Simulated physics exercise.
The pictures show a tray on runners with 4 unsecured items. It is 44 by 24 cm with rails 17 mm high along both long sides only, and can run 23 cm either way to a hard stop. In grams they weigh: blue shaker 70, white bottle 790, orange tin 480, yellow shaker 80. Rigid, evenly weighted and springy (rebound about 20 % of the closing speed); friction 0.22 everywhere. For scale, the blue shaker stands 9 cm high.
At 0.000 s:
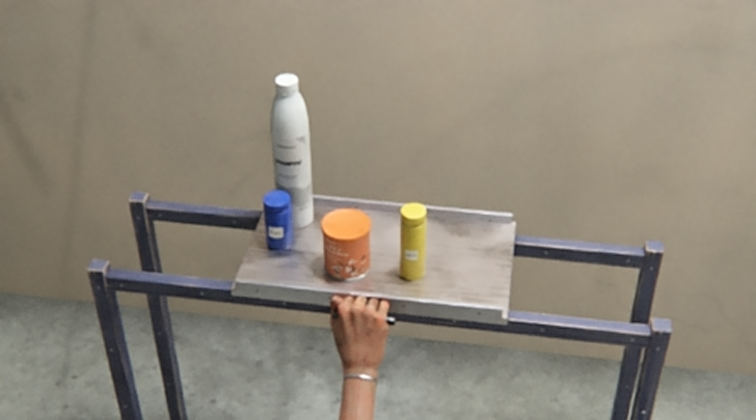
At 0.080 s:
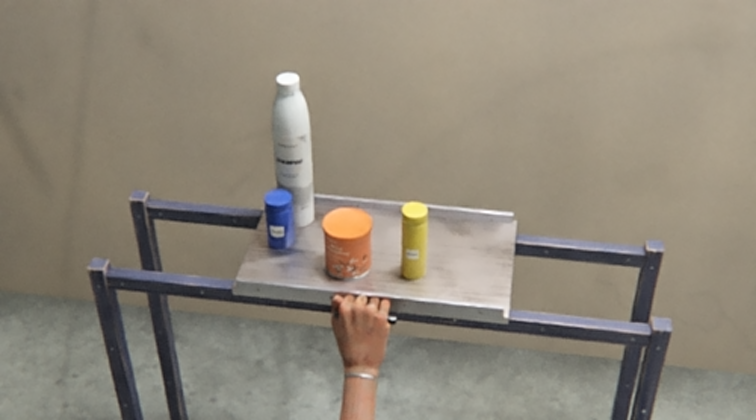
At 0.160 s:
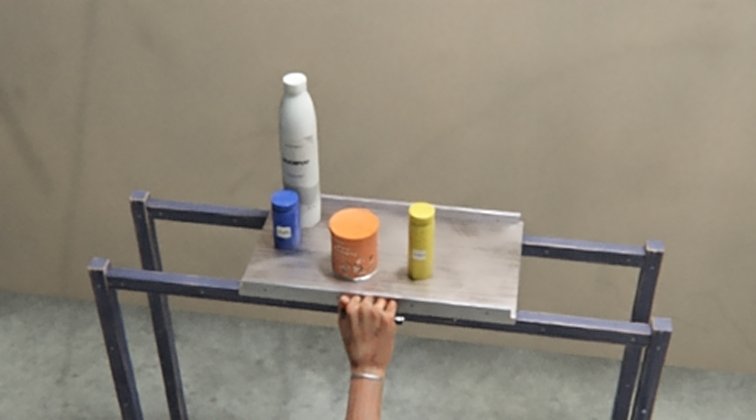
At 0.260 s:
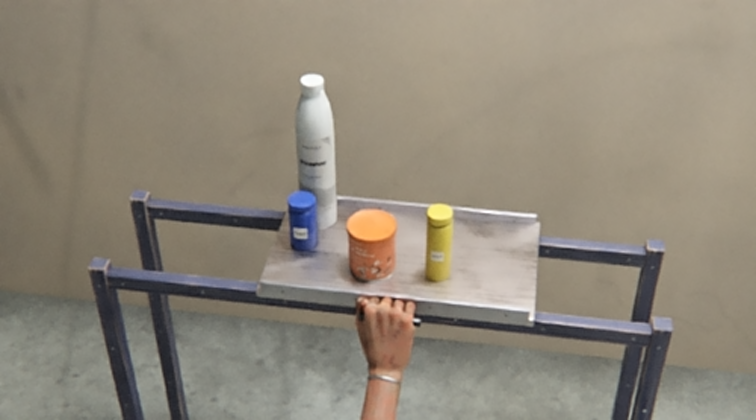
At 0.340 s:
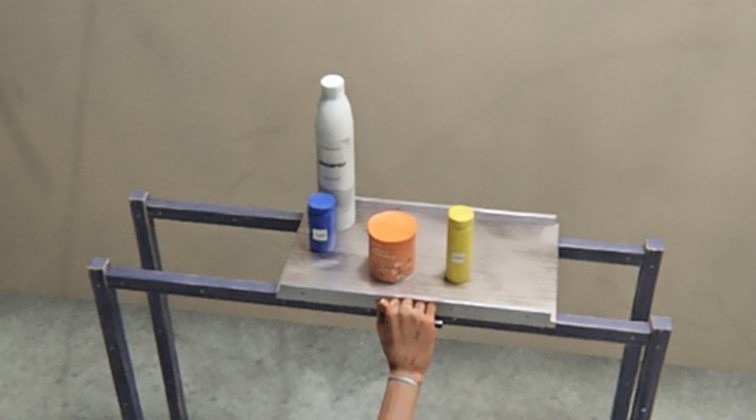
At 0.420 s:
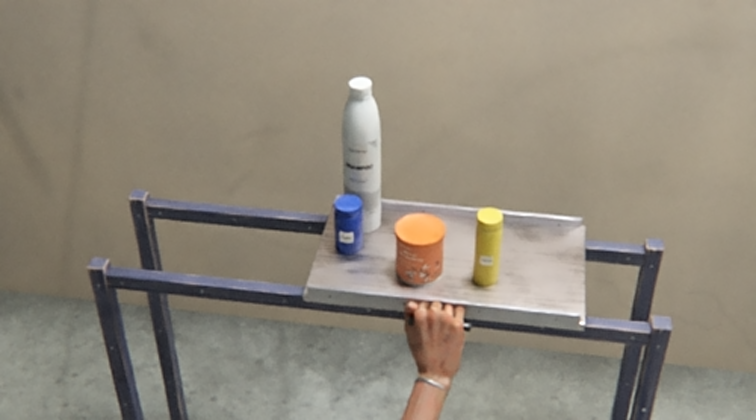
A metal tray carrying four upright containers sits across two dark blue rails on a metal frame, seen from above and in front, with a plain tan wall and grey floor behind. A tall white bottle stands at the back left, with a blue shaker, an orange tin and a yellow shaker running left to right before it. A hand gripping the front edge barely moves at first, then slides the tray steadily right, its items riding along upright.
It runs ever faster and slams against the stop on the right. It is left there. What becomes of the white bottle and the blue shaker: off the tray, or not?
The white bottle stays on the tray and the blue shaker stays on the tray.
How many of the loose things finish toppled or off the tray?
1 of them.
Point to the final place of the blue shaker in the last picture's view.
Around (506, 240).
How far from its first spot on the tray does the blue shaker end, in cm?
About 16 cm.
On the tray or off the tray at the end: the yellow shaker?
The yellow shaker finishes off the tray.
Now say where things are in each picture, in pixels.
The first picture shows tray midway; white bottle (291, 152); blue shaker (279, 220).
The second picture shows tray midway; orange tin (348, 244); yellow shaker (414, 241).
In the third picture, tray has slid 1 cm right; orange tin (355, 245); yellow shaker (421, 242).
In the fourth picture, tray has slid 4 cm right; orange tin (372, 246); yellow shaker (439, 243).
In the fifth picture, tray has slid 8 cm right; orange tin (392, 248); yellow shaker (459, 245).
In the sixth picture, tray has slid 12 cm right; white bottle (362, 157); blue shaker (349, 225).
After 0.72 s, tray has slid 23 cm right; white bottle slid 10 cm near (487, 167); blue shaker slid 10 cm near (473, 237); yellow shaker slid 10 cm.
After 1.62 s, tray has slid 23 cm right; yellow shaker now off the tray; blue shaker slid 16 cm near (506, 240); white bottle slid 15 cm near (512, 169).
At rest (2.1 s), off the tray, yellow shaker; not toppled but over 5 cm from the start, blue shaker, white bottle and orange tin. In the last view, white bottle near (512, 169), blue shaker near (506, 240).
